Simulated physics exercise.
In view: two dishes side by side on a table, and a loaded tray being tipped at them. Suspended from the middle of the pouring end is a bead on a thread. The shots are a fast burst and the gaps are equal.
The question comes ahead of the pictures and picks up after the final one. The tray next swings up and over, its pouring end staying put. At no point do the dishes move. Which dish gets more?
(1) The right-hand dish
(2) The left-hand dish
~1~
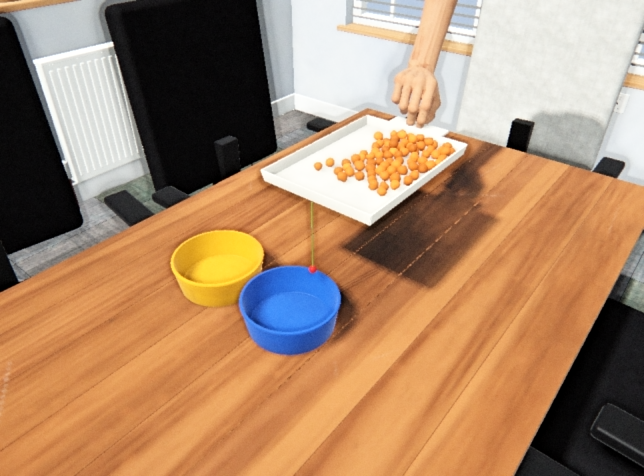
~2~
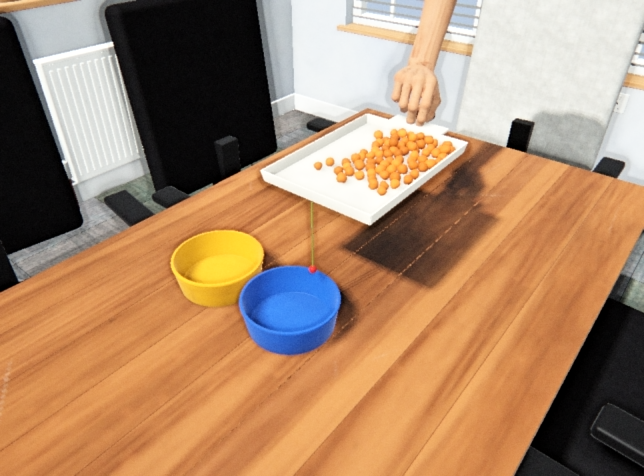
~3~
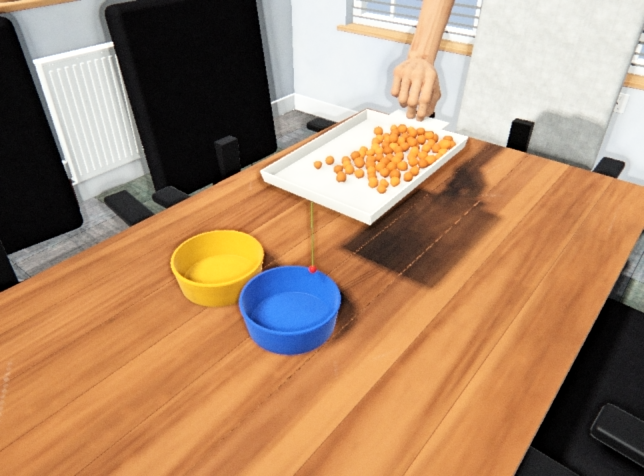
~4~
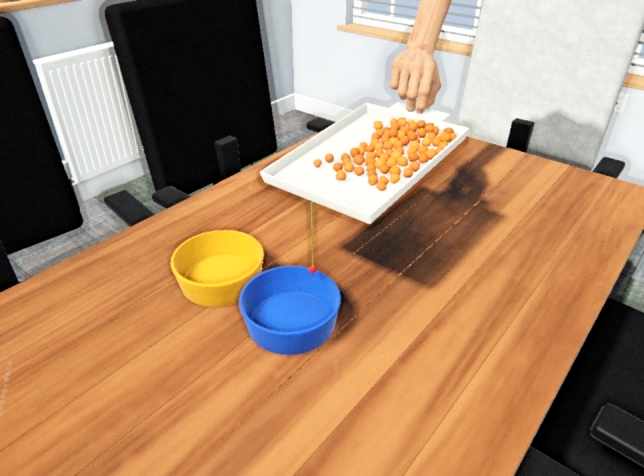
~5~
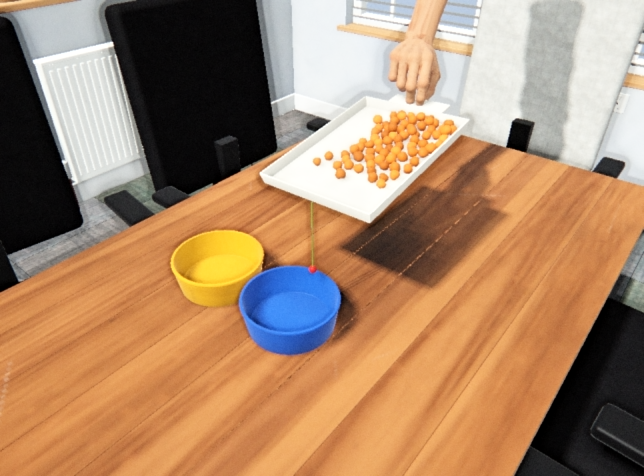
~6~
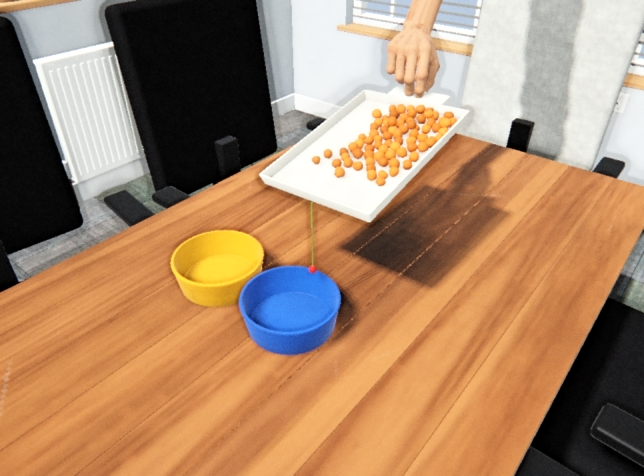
The right-hand dish.
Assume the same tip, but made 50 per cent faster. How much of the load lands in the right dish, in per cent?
It would be some 50 in a hundred.
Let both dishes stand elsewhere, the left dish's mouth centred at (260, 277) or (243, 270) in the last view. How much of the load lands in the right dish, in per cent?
In order: 10 percent and 30 percent.
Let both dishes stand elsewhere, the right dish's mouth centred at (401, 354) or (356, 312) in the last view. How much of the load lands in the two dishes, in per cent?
Roughly 30 % and then 50 %.
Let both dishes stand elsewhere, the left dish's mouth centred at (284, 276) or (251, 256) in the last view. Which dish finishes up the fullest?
Answer, in order: The one to the left and the one to the left.
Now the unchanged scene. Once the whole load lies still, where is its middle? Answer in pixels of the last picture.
The centre comes to rest close to (273, 311).
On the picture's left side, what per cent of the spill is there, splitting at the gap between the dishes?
Estimate: About 60 percent.
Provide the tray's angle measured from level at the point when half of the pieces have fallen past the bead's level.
It has tipped about 110 degrees.
Soon, tray tipped steeply; nearly all on the tray; a stray few in the right dish; a stray few in the air.
A while on, tray tipped right over; nearly all on the tray; a stray few in the right dish; a stray few outside both.
Towards the end, tray tipped past a quarter turn; about half in the right dish; about a quarter in the left dish; about a quarter outside both.
Finally, tray tipped past a quarter turn; about half in the right dish; about a quarter in the left dish; about a quarter outside both.
